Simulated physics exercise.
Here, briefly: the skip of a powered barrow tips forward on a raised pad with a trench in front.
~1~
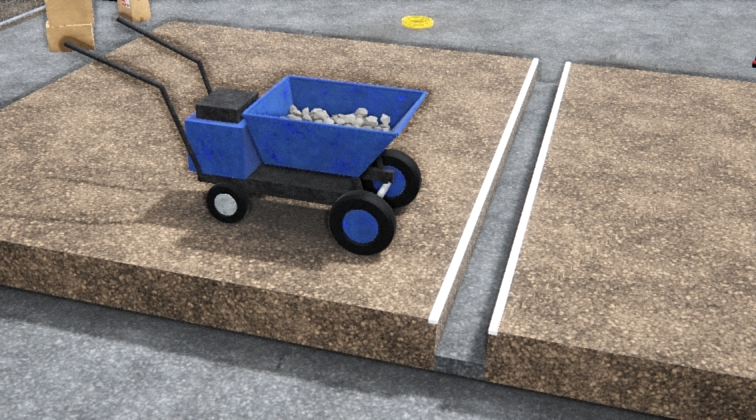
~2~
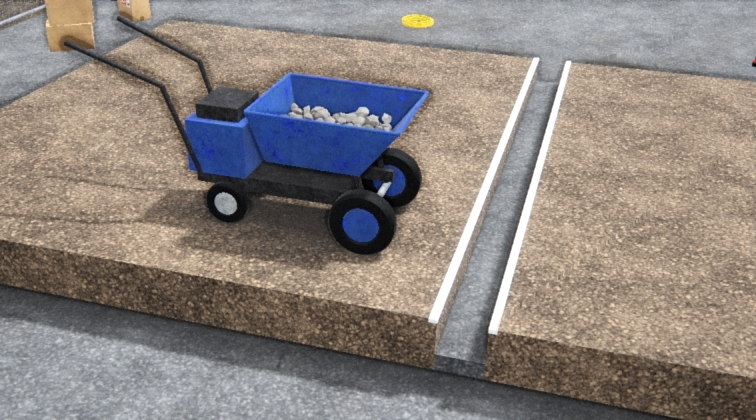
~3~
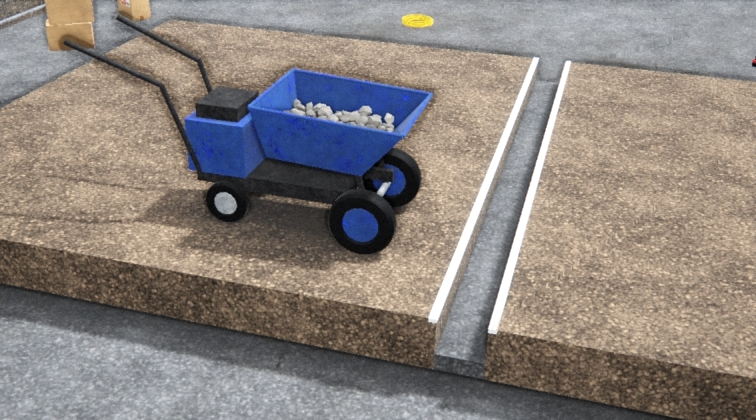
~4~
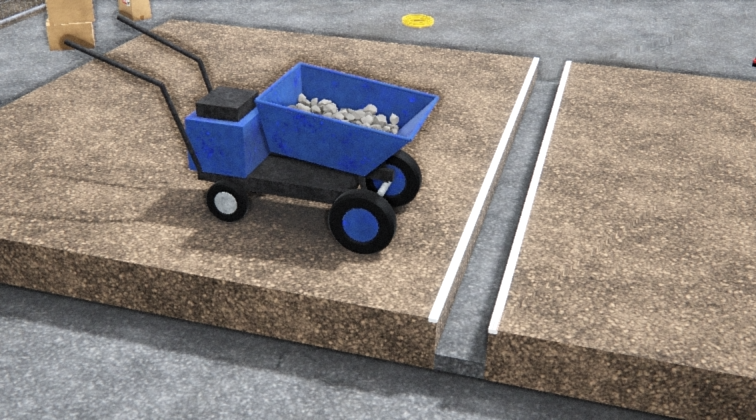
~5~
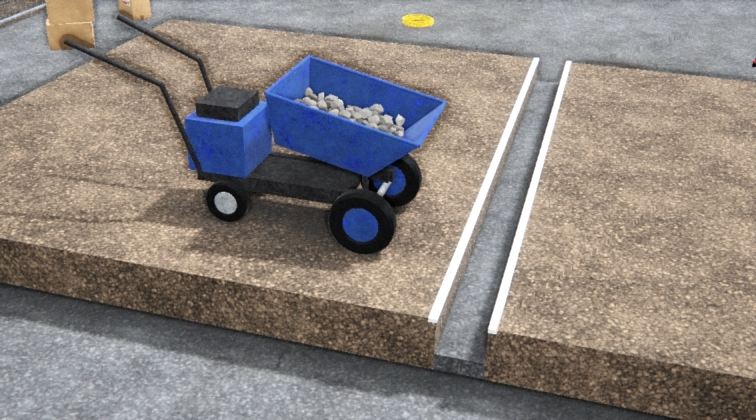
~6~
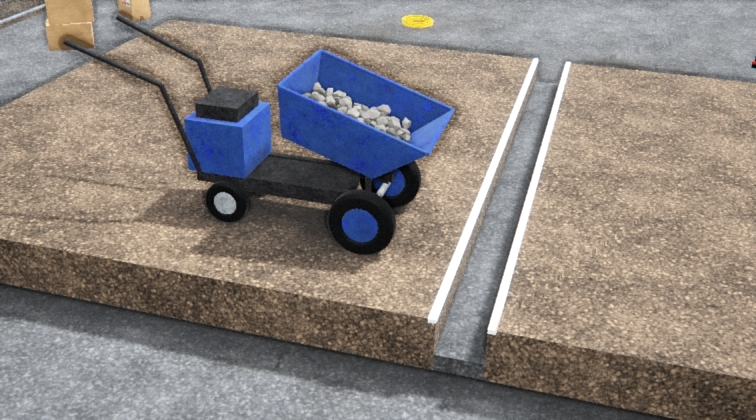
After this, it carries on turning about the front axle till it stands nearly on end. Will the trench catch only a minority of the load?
No, the share in the trench is above half.
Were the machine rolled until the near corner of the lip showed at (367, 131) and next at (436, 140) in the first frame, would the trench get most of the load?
Place one, the greater portion; place two, the lesser portion.
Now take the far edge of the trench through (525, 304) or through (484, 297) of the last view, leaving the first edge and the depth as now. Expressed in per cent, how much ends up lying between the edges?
100 and 60 percent.
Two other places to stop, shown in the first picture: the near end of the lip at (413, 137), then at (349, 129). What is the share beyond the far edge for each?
About 40 percent the first time, about 0 percent the second.
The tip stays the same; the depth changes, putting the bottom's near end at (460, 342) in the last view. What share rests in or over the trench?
70 %, roughly.
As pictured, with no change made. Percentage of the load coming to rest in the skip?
Estimate: 0 %, roughly.
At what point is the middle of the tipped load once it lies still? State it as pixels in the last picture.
I'd mark it at roughly (489, 264).
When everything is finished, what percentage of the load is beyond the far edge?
My estimate is around 10 percent.
Shortly afterwards, skip tipped steeply; the whole lot in the skip.
Next, skip tipped right over; near two thirds in the skip; near a third in or heaped over the trench; only a few beyond it.
Some moments later, skip tipped right over; all but a few in or heaped over the trench; a little beyond it.
In the end, skip tipped right over; all but a few in or heaped over the trench; a little beyond it.
